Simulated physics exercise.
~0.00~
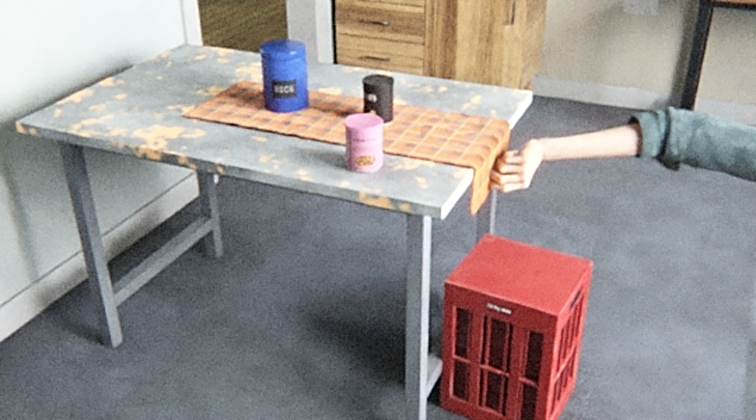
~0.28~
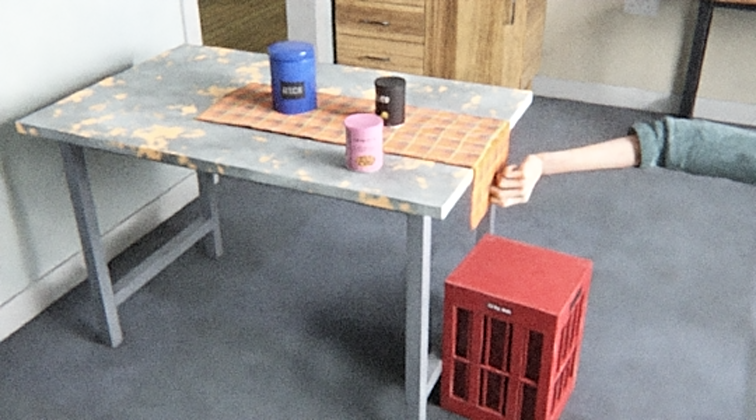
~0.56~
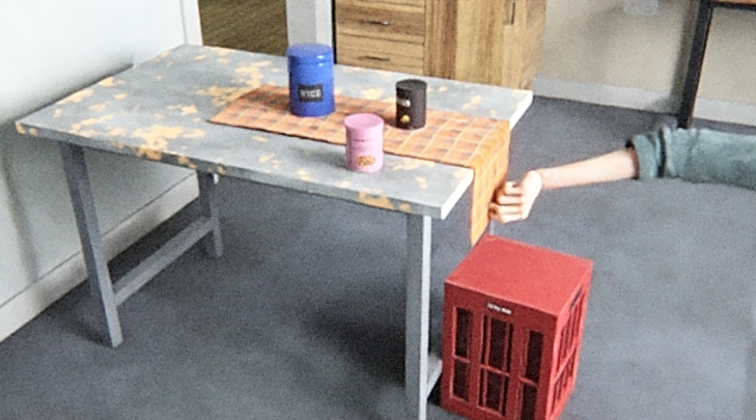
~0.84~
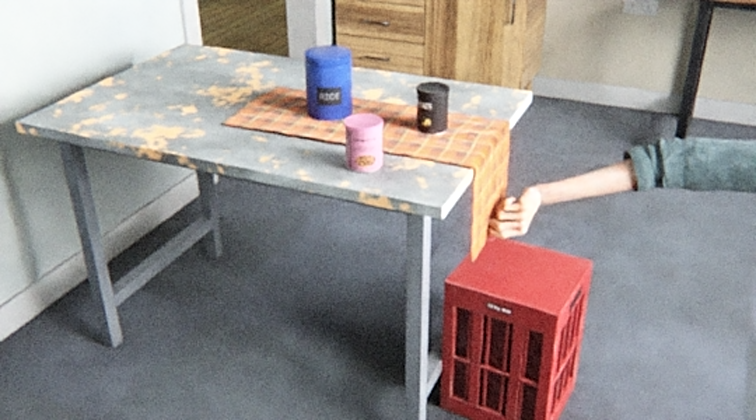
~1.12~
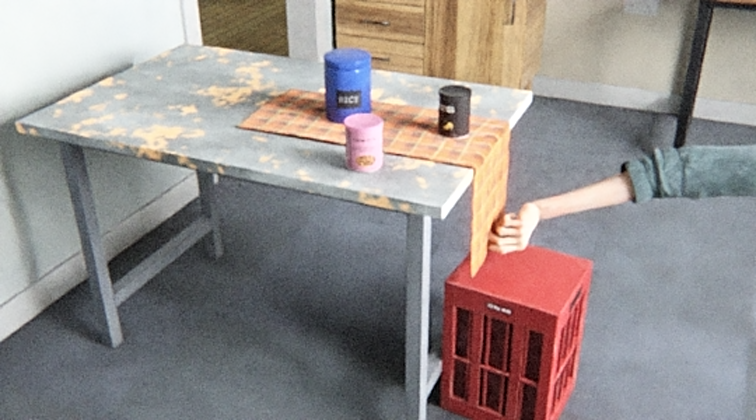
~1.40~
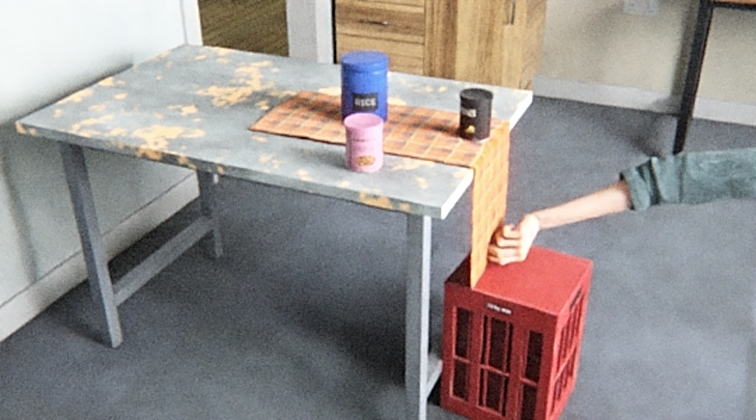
Orange checked cloth being pulled down over a table's right end by a hand, carrying blue and black canisters, pink tin staying put.
